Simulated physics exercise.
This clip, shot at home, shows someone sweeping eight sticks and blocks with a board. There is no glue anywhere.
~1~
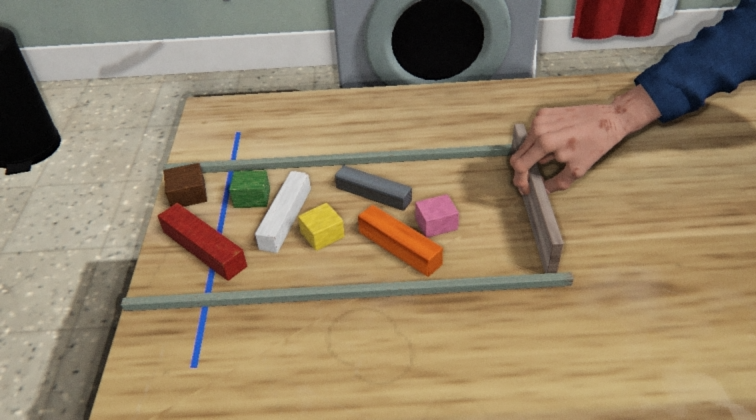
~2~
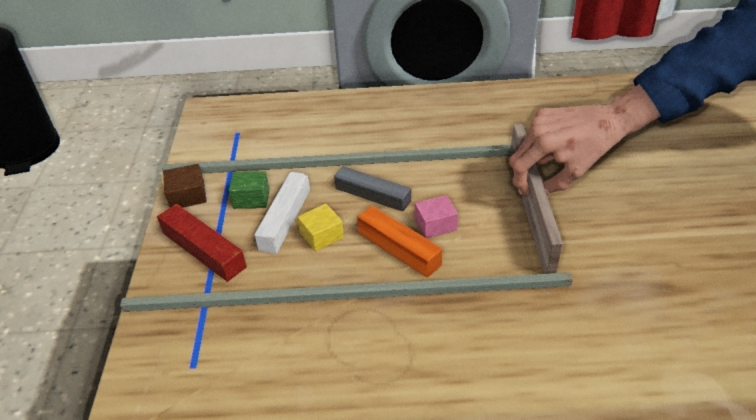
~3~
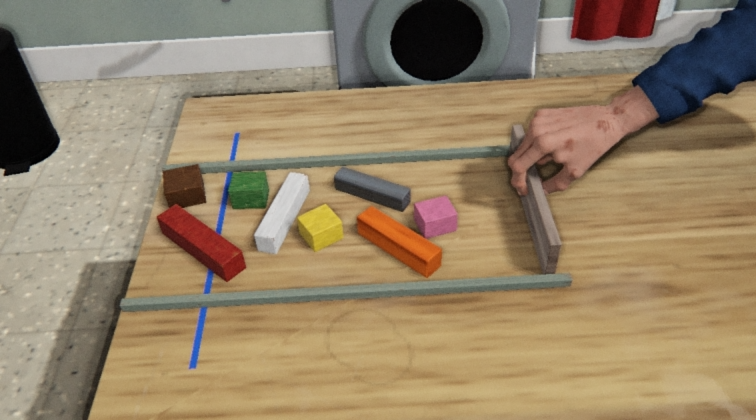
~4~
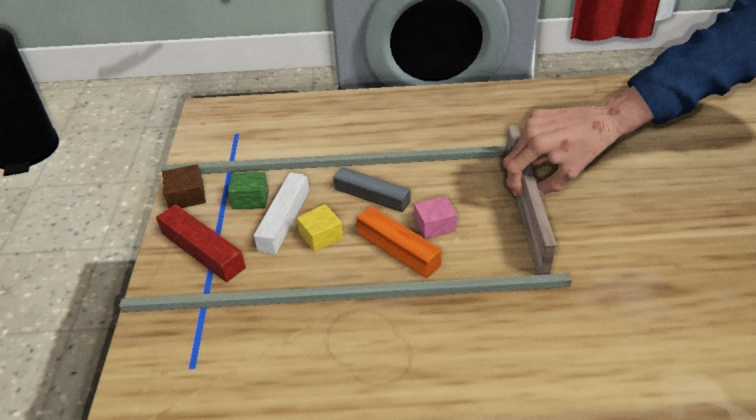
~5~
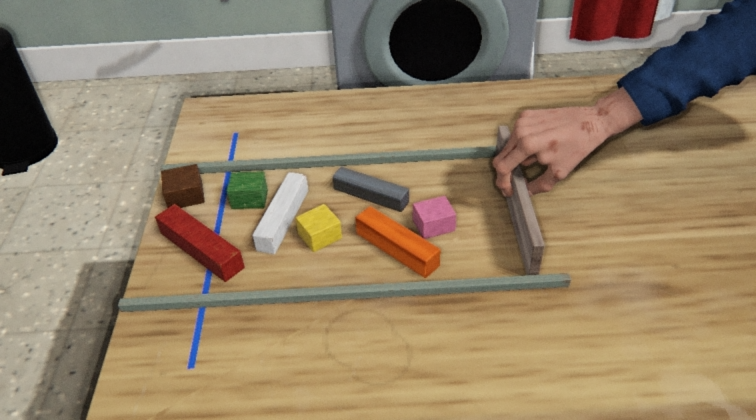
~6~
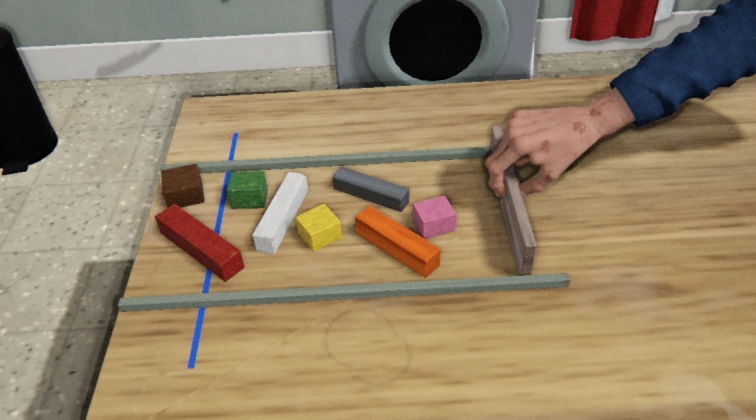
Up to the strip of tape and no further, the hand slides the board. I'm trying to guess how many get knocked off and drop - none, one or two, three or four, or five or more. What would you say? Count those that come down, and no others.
I would say one or two.
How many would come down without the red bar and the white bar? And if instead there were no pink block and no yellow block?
You'd see 0 fallen, and 1 in the other try.
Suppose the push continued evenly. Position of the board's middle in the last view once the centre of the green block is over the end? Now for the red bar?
Around (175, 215), then around (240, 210).
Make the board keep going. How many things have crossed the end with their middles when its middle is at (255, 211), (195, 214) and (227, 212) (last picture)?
In order: 0, 4, 1.
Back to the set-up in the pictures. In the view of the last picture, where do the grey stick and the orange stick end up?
The grey stick comes to rest at (214, 192), and the orange stick comes to rest at (174, 257).
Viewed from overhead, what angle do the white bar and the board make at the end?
It measures close to 40 degrees.
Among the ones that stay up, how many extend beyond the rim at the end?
That comes to 3 of them.
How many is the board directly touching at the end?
Result: 3 in all.
A little later, none off yet; brown block at rest near (183, 187); red bar at rest near (199, 241); green block at rest near (248, 190).
Next, none off yet; brown block at rest near (183, 187); red bar moving near (188, 246); green block moving near (238, 188).
When it is over, the number that fall off is one or two; down, red bar.
